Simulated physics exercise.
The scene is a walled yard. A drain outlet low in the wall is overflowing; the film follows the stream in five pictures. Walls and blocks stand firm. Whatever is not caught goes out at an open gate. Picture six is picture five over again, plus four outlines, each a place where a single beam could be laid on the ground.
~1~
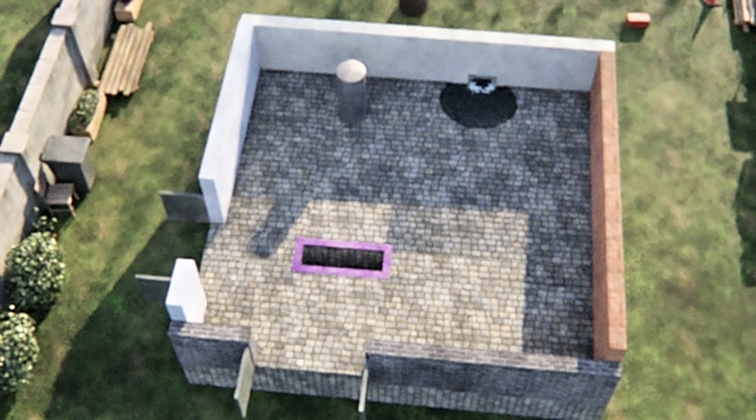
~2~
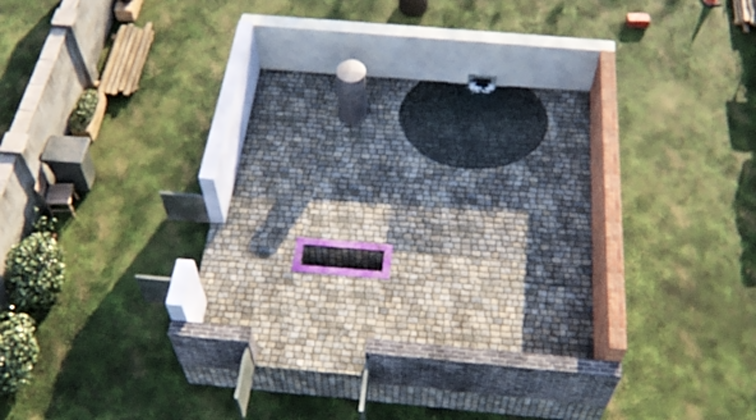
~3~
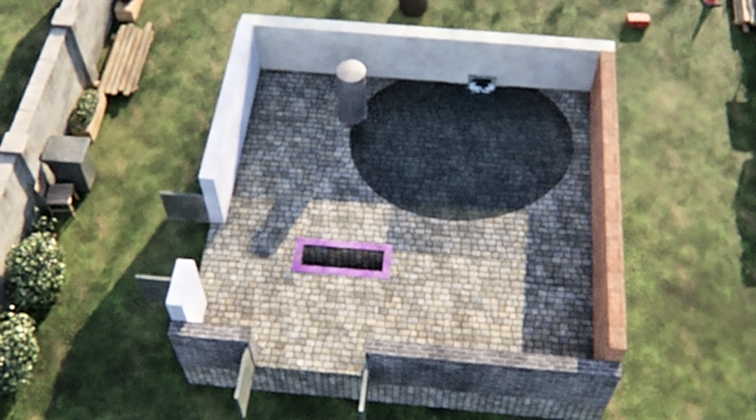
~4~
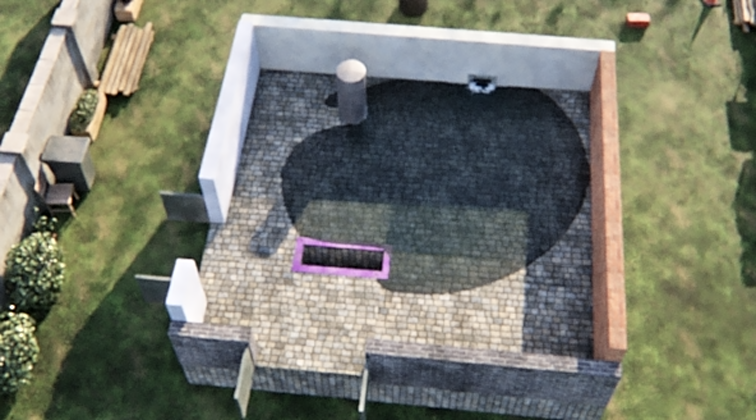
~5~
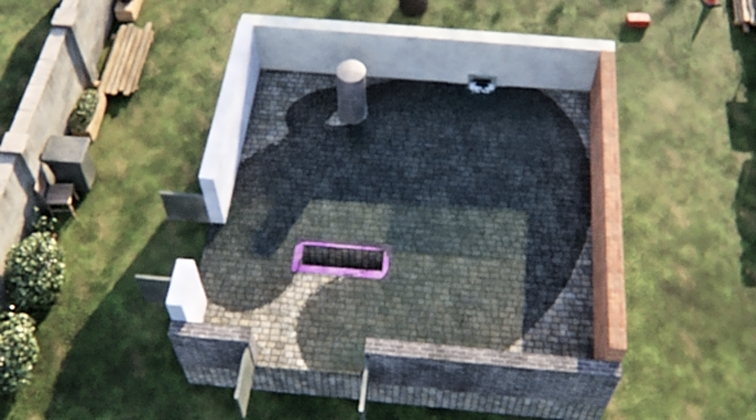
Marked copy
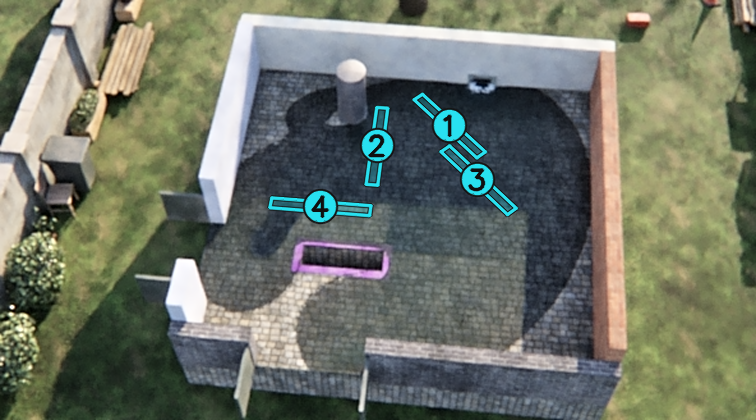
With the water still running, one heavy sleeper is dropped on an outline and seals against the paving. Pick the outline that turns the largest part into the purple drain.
Spot 2.
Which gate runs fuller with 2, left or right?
The right gate.
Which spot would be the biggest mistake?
1.
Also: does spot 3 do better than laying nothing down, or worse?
Worse.
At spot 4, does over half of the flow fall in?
No.
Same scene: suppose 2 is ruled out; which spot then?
That would be 4.
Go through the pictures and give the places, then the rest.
In the first picture, outfall at (482, 80); purple drain at (343, 258); open gate at (312, 357); open gate at (216, 262); 3 % of the ground under water, visible out to (454, 117); purple drain still dry.
In the second picture, 11 % of the ground under water, visible out to (461, 163); purple drain still dry.
In the third picture, 26 % of the ground under water, visible out to (418, 209); purple drain still dry.
In the fourth picture, 47 % of the ground under water, visible out to (297, 227); purple drain taking water.
In the fifth picture, 70 % of the ground under water, visible out to (230, 302); purple drain taking water.
In cyan, 1 from (418, 97) to (481, 154); 2 from (371, 184) to (382, 107); 3 from (445, 148) to (511, 211); 4 from (270, 202) to (370, 210).
With 1, about 10 % of the stream goes into the purple drain, about 90 % out by the gates.
With 2, about 39 % of the stream goes into the purple drain, about 61 % out by the gates.
With 3, about 19 % of the stream goes into the purple drain, about 81 % out by the gates.
With 4, about 26 % of the stream goes into the purple drain, about 74 % out by the gates.
